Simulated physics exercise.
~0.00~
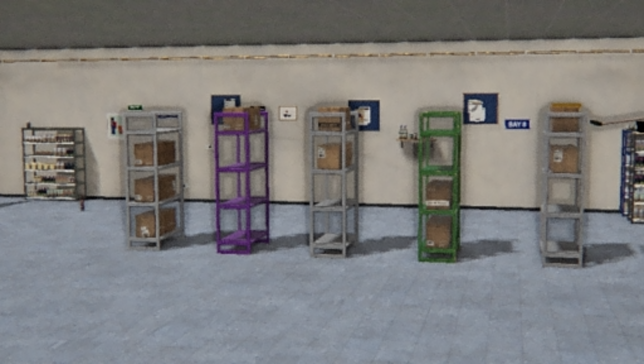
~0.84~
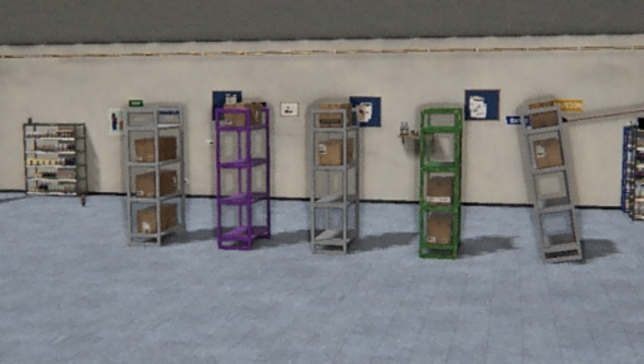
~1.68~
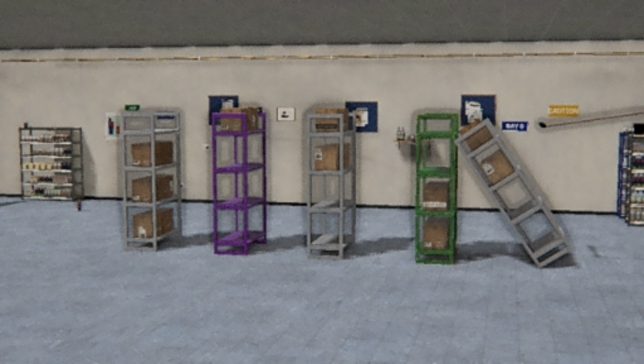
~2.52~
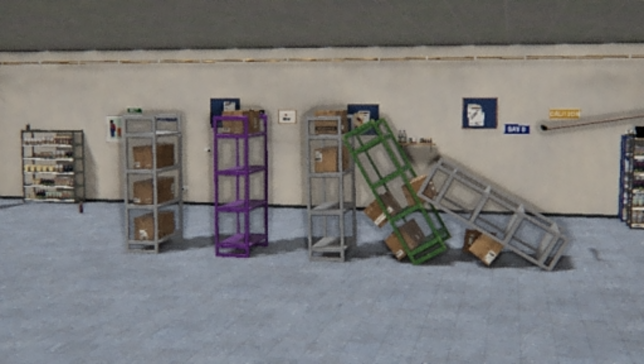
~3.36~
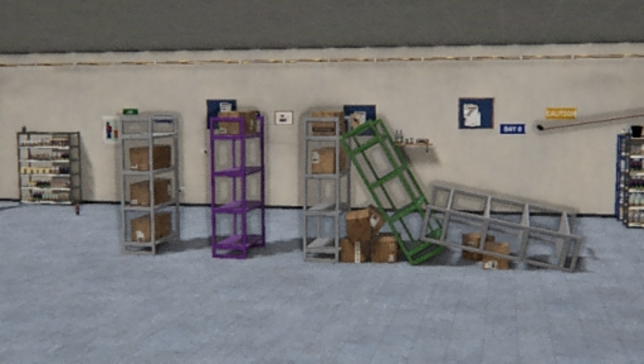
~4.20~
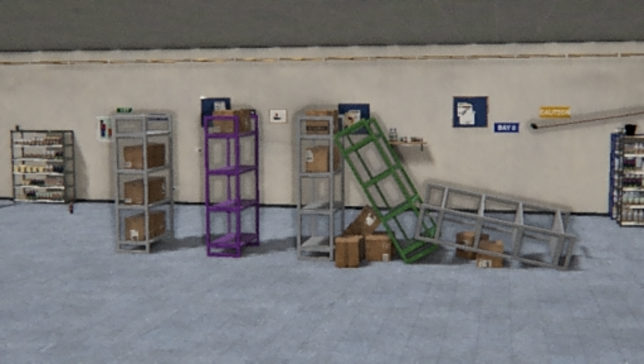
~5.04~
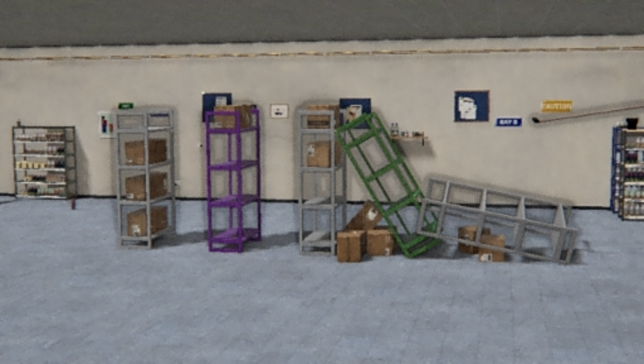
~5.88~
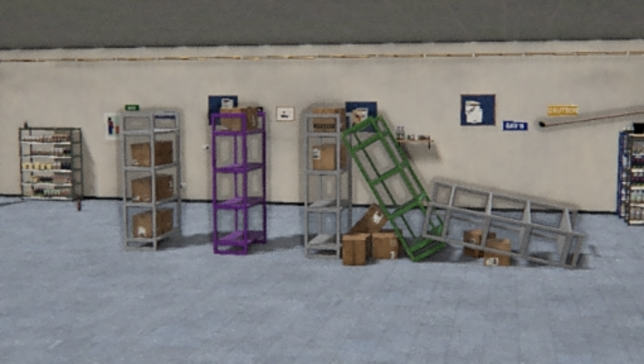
Right-hand grey rack toppling left into a green rack, which leans against the next grey one, spilling cartons while three stay standing.
